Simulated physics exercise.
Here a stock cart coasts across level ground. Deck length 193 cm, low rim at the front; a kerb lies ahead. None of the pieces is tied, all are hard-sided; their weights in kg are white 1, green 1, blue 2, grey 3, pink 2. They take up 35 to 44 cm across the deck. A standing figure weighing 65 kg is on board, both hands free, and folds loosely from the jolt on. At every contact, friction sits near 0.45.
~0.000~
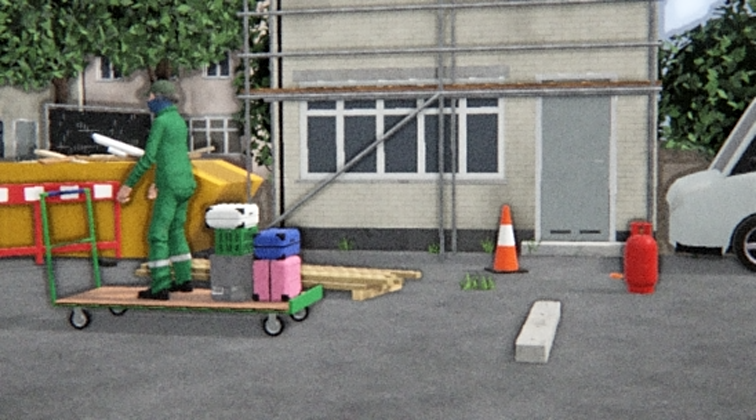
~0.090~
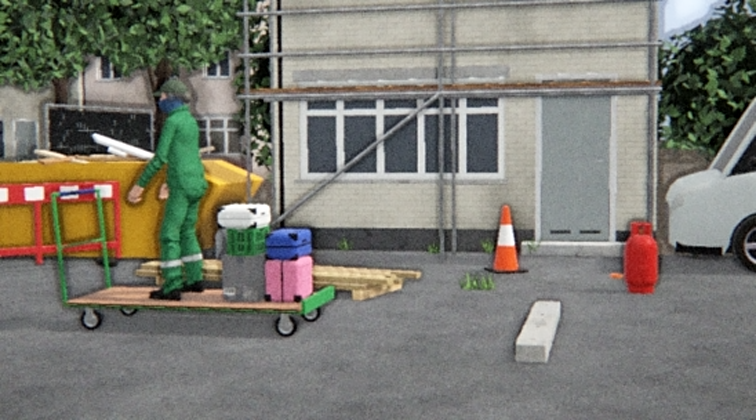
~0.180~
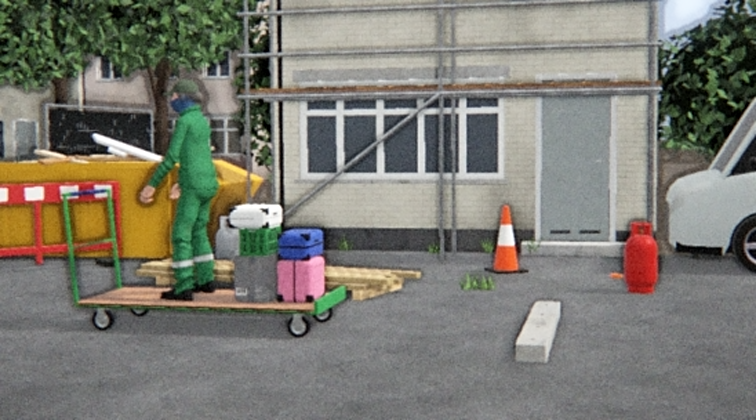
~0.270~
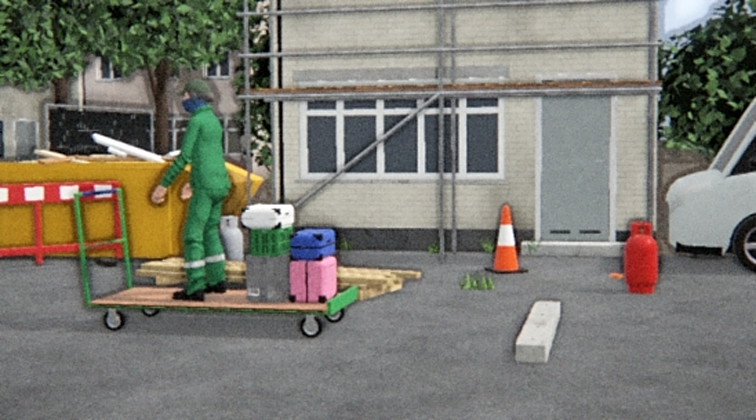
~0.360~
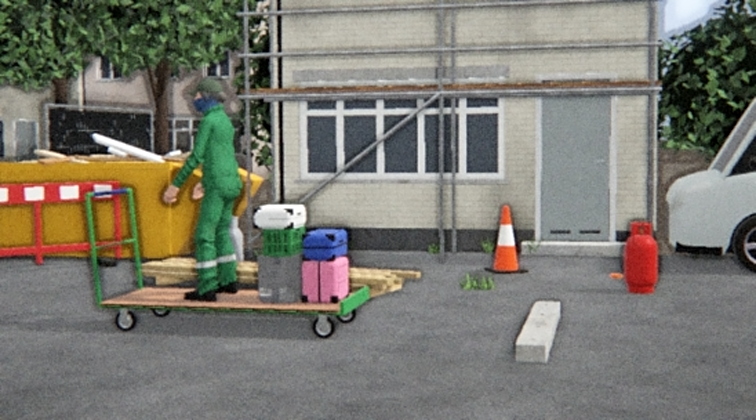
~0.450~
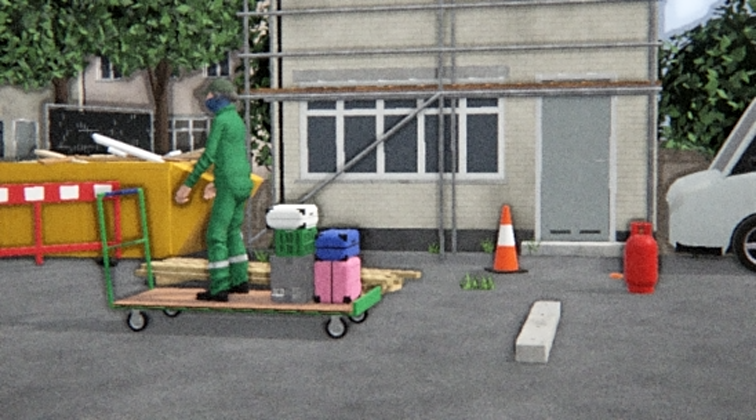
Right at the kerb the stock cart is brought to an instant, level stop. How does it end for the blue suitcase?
Yeah, it escapes over the edge.
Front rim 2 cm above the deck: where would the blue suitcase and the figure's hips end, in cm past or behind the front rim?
With that rim, blue finishes 30 cm past and the hips stay 50 cm behind.
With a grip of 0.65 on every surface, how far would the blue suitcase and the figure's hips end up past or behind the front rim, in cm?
The blue item would end 40 cm past the front rim, and the hips 130 cm behind it.
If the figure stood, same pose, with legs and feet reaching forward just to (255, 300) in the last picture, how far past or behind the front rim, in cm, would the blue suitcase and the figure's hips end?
The blue one would end 40 cm past the front rim, while the hips stop 30 cm behind it.
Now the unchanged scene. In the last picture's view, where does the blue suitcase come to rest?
Roughly pixel (575, 322).
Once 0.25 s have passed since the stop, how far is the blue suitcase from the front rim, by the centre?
Around 10 cm short of the front rim.
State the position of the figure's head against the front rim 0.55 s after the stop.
The head is roughly 90 cm back from the front rim.
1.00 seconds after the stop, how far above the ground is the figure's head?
At that moment it's around 60 cm off the ground.
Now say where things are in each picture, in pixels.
In the first picture, blue suitcase (277, 244), pink suitcase (277, 279), rim corner (291, 309); 178 cm short of the stop.
In the second picture, blue suitcase (289, 244), pink suitcase (289, 279), rim corner (303, 309); 168 cm short of the stop.
In the third picture, blue suitcase (301, 245), pink suitcase (301, 279), rim corner (316, 309); 158 cm short of the stop.
In the fourth picture, blue suitcase (313, 245), pink suitcase (313, 279), rim corner (329, 310); 148 cm short of the stop.
In the fifth picture, blue suitcase (326, 245), pink suitcase (325, 280), rim corner (342, 310); 138 cm short of the stop.
In the sixth picture, blue suitcase (338, 245), pink suitcase (338, 280), rim corner (355, 311); 129 cm short of the stop. Speed about 1.1 m/s.
After 1.63 s the deck stops.
After 2.18 s the blue suitcase is 4 cm behind the rim, tilted 5°, near (533, 248) in the last picture's view.
After 2.63 s the blue suitcase is 26 cm past the rim, tilted 90°, near (574, 322) in the last picture's view.
At rest, 5.6 s, past the rim, white suitcase and blue suitcase; behind it, green crate, grey parcel, pink suitcase and the figure's hips.
